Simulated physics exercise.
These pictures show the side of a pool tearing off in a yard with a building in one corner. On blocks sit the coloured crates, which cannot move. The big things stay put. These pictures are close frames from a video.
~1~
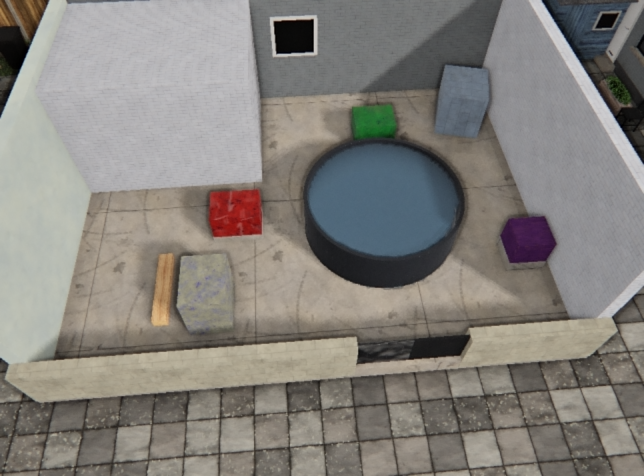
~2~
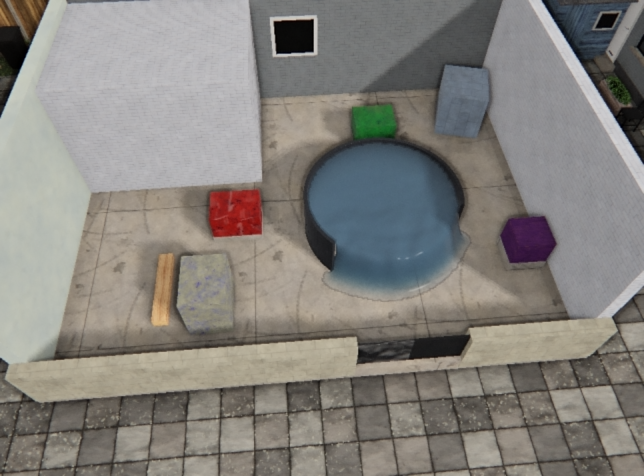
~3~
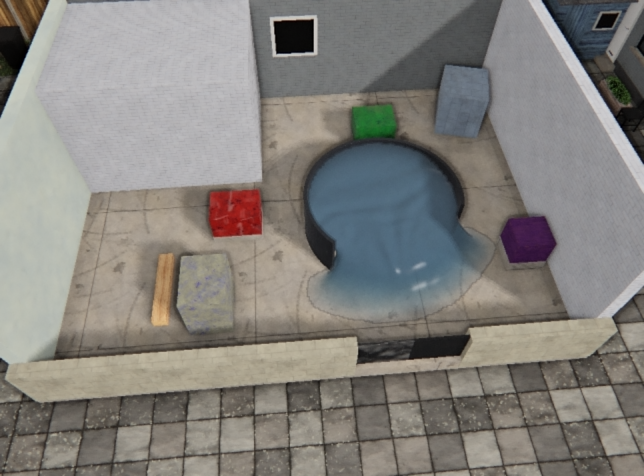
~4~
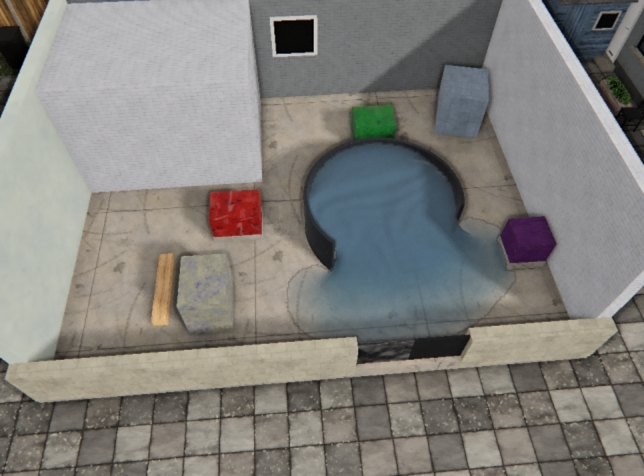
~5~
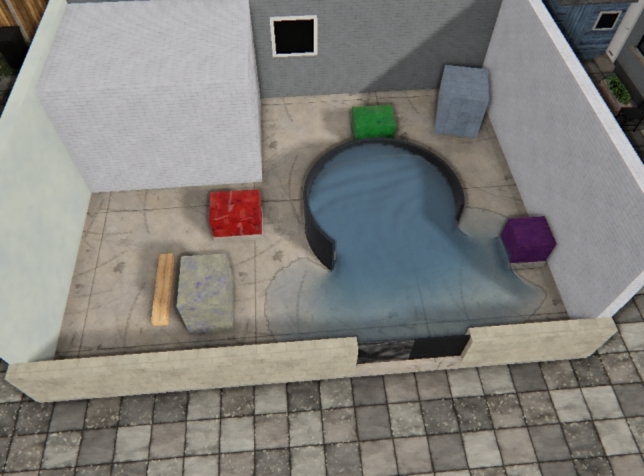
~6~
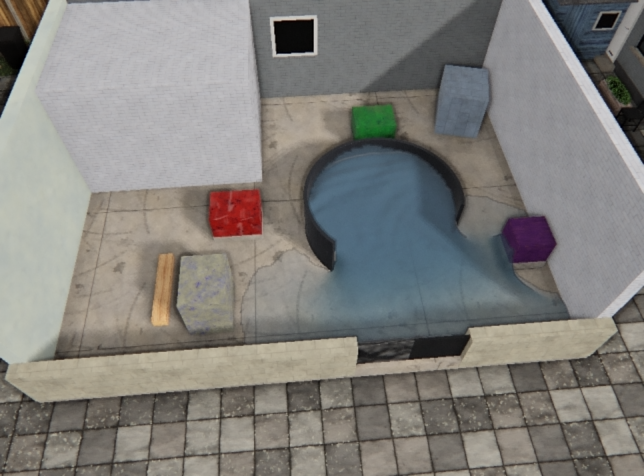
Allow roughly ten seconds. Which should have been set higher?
As for the purple crate it's moistened by the water, as for the green crate it's moistened by the water, as for the red crate it's moistened by the water.
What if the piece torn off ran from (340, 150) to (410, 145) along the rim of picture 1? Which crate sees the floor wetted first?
The green crate.
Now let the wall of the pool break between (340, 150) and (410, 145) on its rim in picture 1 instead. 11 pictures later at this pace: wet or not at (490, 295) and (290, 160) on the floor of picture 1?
First spot unflooded, second spot swamped.
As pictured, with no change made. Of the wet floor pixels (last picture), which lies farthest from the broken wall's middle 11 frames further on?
Somewhere near (50, 380).
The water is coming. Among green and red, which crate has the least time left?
The red one.
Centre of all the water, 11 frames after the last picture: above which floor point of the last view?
I'd say near (404, 281).
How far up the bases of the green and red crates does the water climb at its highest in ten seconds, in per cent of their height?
310 and 170 %, roughly.
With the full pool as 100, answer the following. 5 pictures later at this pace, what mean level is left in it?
52 percent or so.
A moment on, water covers 30 % of the floor; the purple crate water round its plinth, the green crate not reached, the red crate water round its plinth.
Next, water covers 40 % of the floor; the purple crate water round its plinth, the green crate not reached, the red crate water round its plinth.
Then, water covers 65 % of the floor; the purple crate water round its plinth, the green crate water round its plinth, the red crate water round its plinth.
Later, water covers 95 % of the floor; the purple crate water round its plinth, the green crate water round its plinth, the red crate water round its plinth.
In the end, water covers 100 % of the floor; the purple crate was topped, the green crate was topped, the red crate was topped.
